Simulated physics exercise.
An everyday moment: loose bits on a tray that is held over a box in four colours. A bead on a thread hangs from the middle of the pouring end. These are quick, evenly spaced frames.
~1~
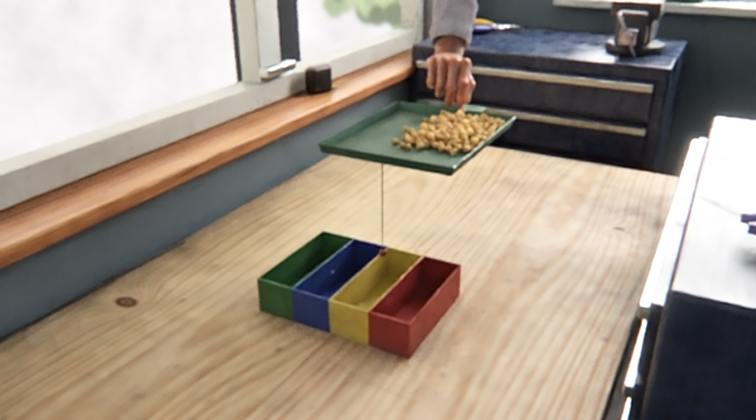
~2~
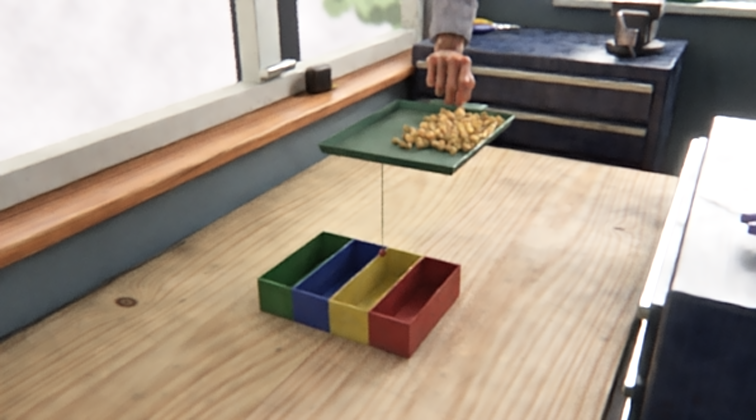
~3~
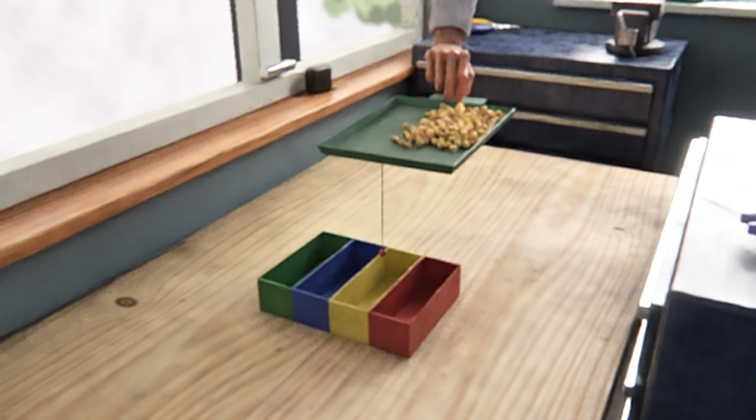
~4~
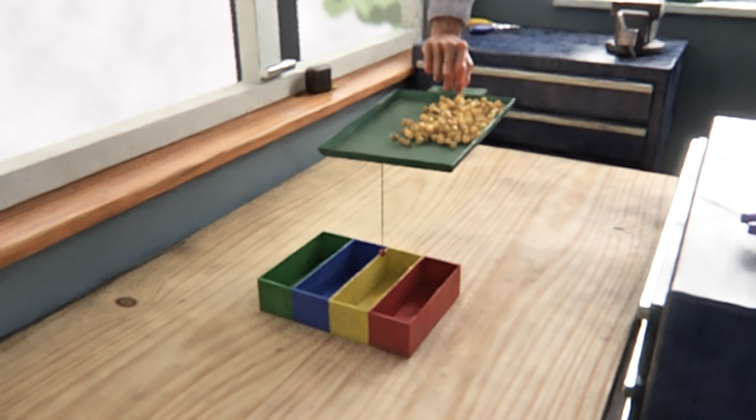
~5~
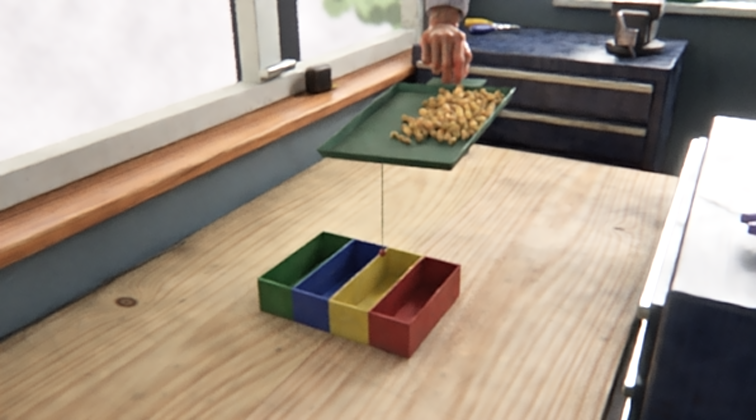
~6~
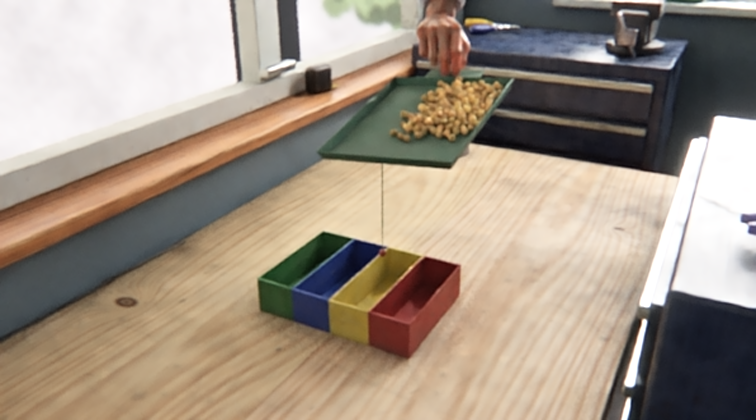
On a wooden table by a window, a hand held a green tray of dried chickpeas above a box with green, blue, yellow and red cells, then slowly raised the back of the tray slightly.
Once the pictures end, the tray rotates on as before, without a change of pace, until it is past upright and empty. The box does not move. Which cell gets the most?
It favours the green compartment.
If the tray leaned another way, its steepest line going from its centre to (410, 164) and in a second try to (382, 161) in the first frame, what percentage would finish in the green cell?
Roughly 0 per cent, and 10 per cent.
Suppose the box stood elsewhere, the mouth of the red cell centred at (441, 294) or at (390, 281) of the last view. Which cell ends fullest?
The first try: The cell in green. The second: The blue cell.
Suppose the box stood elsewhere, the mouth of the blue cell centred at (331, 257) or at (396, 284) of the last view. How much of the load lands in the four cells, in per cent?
The first gives 100 %, the second 20 %.
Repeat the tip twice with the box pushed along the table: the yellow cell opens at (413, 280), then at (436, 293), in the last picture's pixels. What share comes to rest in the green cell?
First some 40, then 20 per cent.
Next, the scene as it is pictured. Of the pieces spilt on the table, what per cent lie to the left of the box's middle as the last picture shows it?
Close to 100 per cent.
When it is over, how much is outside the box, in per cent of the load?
Roughly 10 in a hundred.
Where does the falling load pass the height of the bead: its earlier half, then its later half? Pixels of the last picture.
First near (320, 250), later near (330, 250).
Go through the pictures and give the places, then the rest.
In the first picture, corners of the pouring end (322, 143) and (452, 166), level; middle of the load (456, 132), dried chickpeas; bead on its thread (383, 253); green cell (276, 296); blue cell (311, 307); yellow cell (349, 319); red cell (389, 332).
In the second picture, corners of the pouring end (322, 143) and (451, 166), level; middle of the load (456, 131).
In the third picture, corners of the pouring end (322, 144) and (451, 164), tipped barely, lowest at the left corner; middle of the load (456, 127).
In the fourth picture, corners of the pouring end (322, 146) and (451, 163), tipped a little, lowest at the left corner; middle of the load (456, 121).
In the fifth picture, corners of the pouring end (321, 148) and (450, 161), tipped a little, lowest at the left corner; middle of the load (455, 115).
In the sixth picture, corners of the pouring end (321, 150) and (449, 160), tipped a little, lowest at the left corner; middle of the load (454, 109); green cell (276, 296); blue cell (311, 307); yellow cell (349, 319); red cell (389, 332).
Just after the last frame, tray tipped steeply; the larger part on the tray; just a few in the green cell; just a few in the blue cell; about a tenth falling or outside the box.
A moment on, tray tipped right over; roughly half on the tray; about a tenth in the green cell; about a tenth in the blue cell; just a few in the yellow cell; just a few in the red cell; roughly a quarter falling or outside the box.
Further on, tray tipped past a quarter turn; roughly half in the green cell; roughly a quarter in the blue cell; about a tenth in the yellow cell; just a few in the red cell; about a tenth falling or outside the box.
When it is over, tray tipped past a quarter turn; roughly half in the green cell; roughly a quarter in the blue cell; about a tenth in the yellow cell; just a few in the red cell; about a tenth outside the box.
